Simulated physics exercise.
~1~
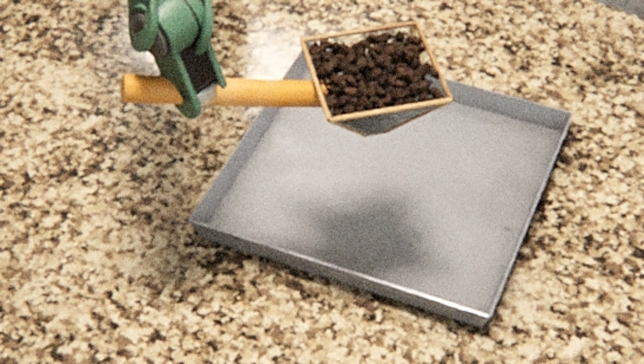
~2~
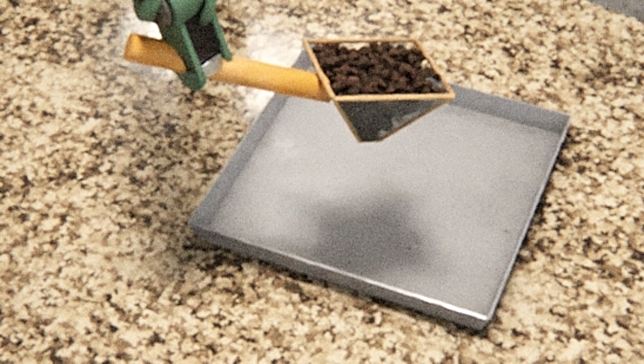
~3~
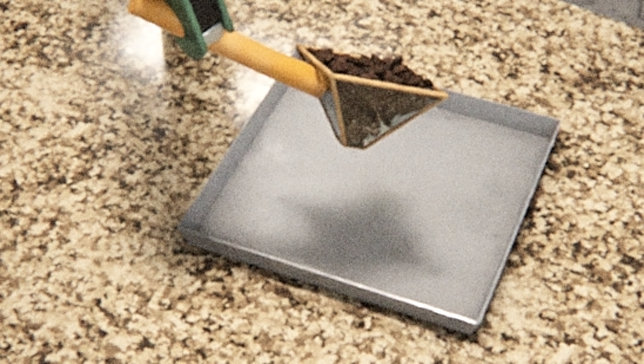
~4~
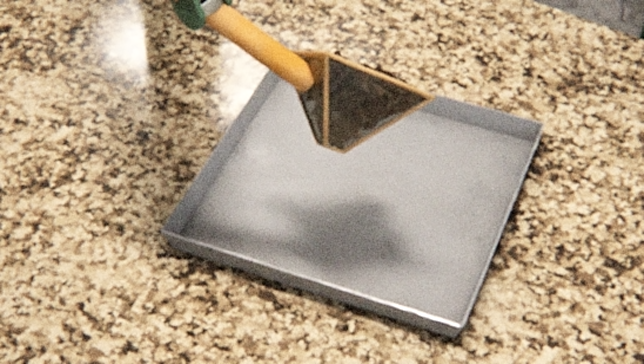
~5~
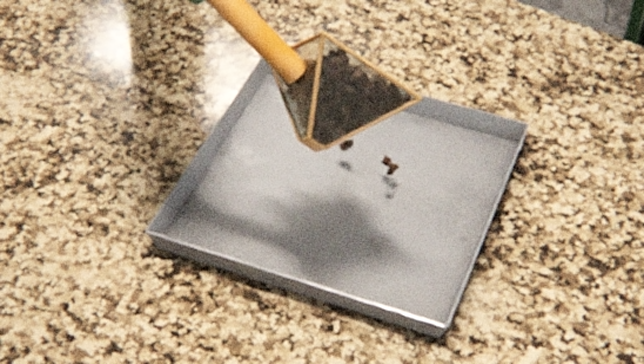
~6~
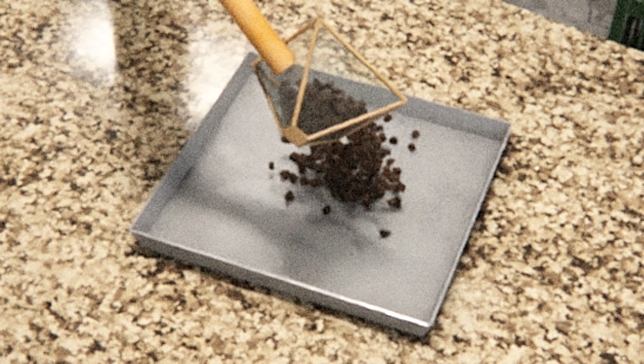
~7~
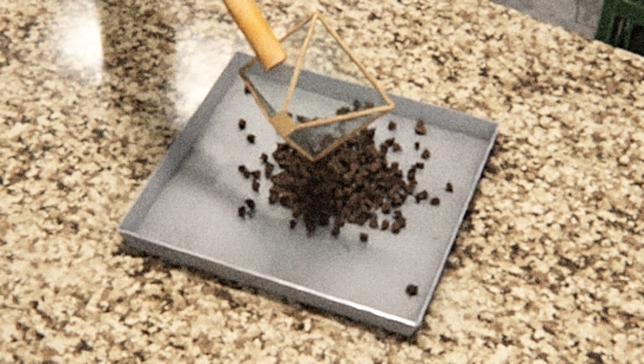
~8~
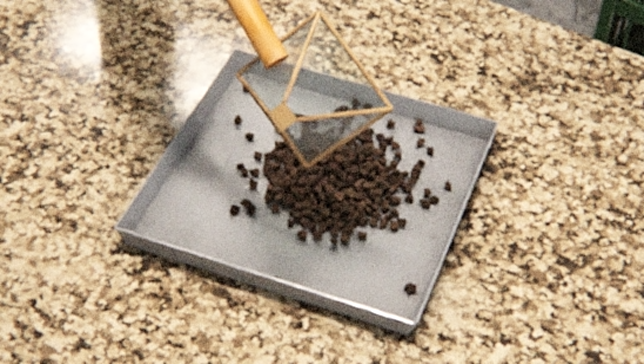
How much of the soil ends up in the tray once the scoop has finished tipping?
Much of it ends up there, as the scoop empties and the crumbs lie in a dark heap in the tray with a few scattered around it.
